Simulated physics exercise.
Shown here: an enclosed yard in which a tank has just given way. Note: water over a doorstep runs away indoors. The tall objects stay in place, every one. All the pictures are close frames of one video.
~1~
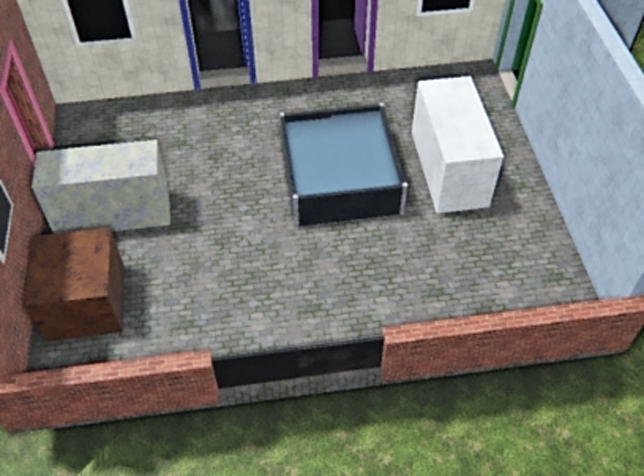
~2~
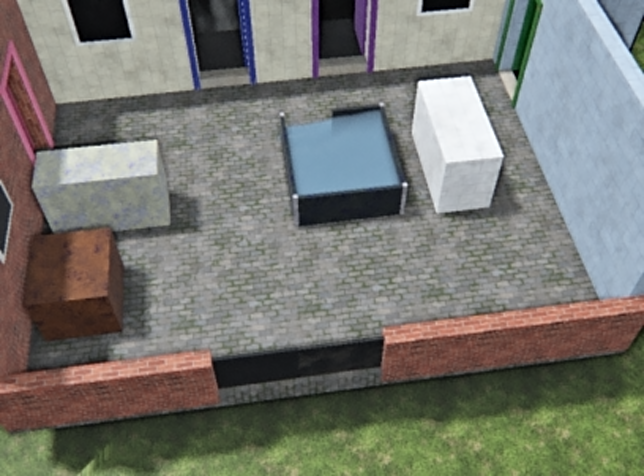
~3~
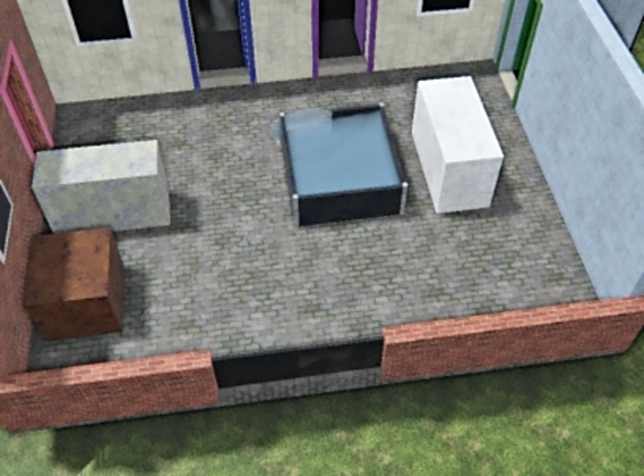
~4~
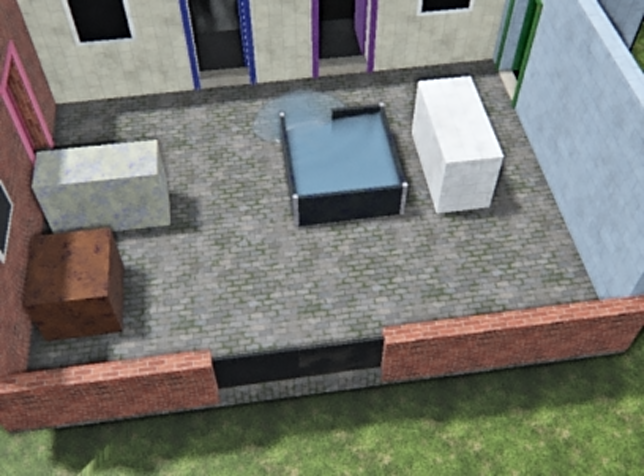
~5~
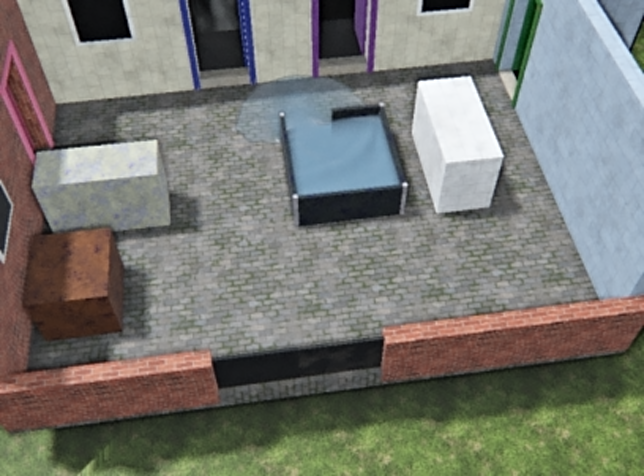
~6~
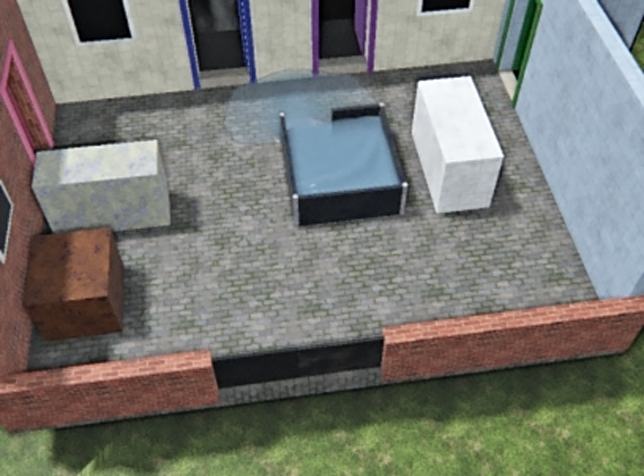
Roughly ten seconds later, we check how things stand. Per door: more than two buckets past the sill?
The pink door exceeds the allowance there. The purple door keeps inside the allowance there. The blue door keeps inside the allowance there. The green door exceeds the allowance there.
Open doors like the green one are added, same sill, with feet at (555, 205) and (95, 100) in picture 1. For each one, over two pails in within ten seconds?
Taking them in order: The first door stays short, the second door exceeds it.
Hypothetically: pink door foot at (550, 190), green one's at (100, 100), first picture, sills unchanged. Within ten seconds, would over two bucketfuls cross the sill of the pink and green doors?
The pink one lets less in; the green one goes over.
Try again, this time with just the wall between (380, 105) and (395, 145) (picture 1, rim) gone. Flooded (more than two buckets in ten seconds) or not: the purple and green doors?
Briefly, the purple one remains below the line and the green one crosses the line.
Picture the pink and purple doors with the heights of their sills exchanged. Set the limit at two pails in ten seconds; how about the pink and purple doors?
The pink door falls short, the purple door exceeds it.
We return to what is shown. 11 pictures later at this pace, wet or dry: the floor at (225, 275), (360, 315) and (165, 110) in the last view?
As listed, the points end up high and dry, high and dry and soaked.
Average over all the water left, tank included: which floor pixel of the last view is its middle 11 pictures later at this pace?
Around pixel (310, 143) of the last picture.
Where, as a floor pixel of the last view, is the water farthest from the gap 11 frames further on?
Close to (57, 106), I think.
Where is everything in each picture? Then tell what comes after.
The first frame shows still water in the open tank at (341, 153).
In the second frame, the front is at a hidden place, out from the gap on the open tank's far side.
In the third frame, the front is at a hidden place, out from the gap on the open tank's far side.
In the fourth frame, the front is at (305, 92), out from the gap on the open tank's far side.
In the fifth frame, the front is at (270, 82), out from the gap on the open tank's far side.
In the sixth frame, water pours out on the open tank's far side and has run to (244, 85).
A moment on, water covers 10 % of the floor; the pink door not reached, the purple door wet at the sill, nothing in, the blue door wet at the sill, nothing in, the green door not reached.
Next, water covers 20 % of the floor; the pink door not reached, the purple door under two buckets in, the blue door wet at the sill, nothing in, the green door not reached.
Then, water covers 35 % of the floor; the pink door under two buckets in, the purple door under two buckets in, the blue door under two buckets in, the green door over two buckets in.
Later, water covers 50 % of the floor; the pink door over two buckets in, the purple door under two buckets in, the blue door under two buckets in, the green door over two buckets in.
In the end, water covers 80 % of the floor; the pink door far over two buckets in, the purple door under two buckets in, the blue door under two buckets in, the green door over two buckets in.
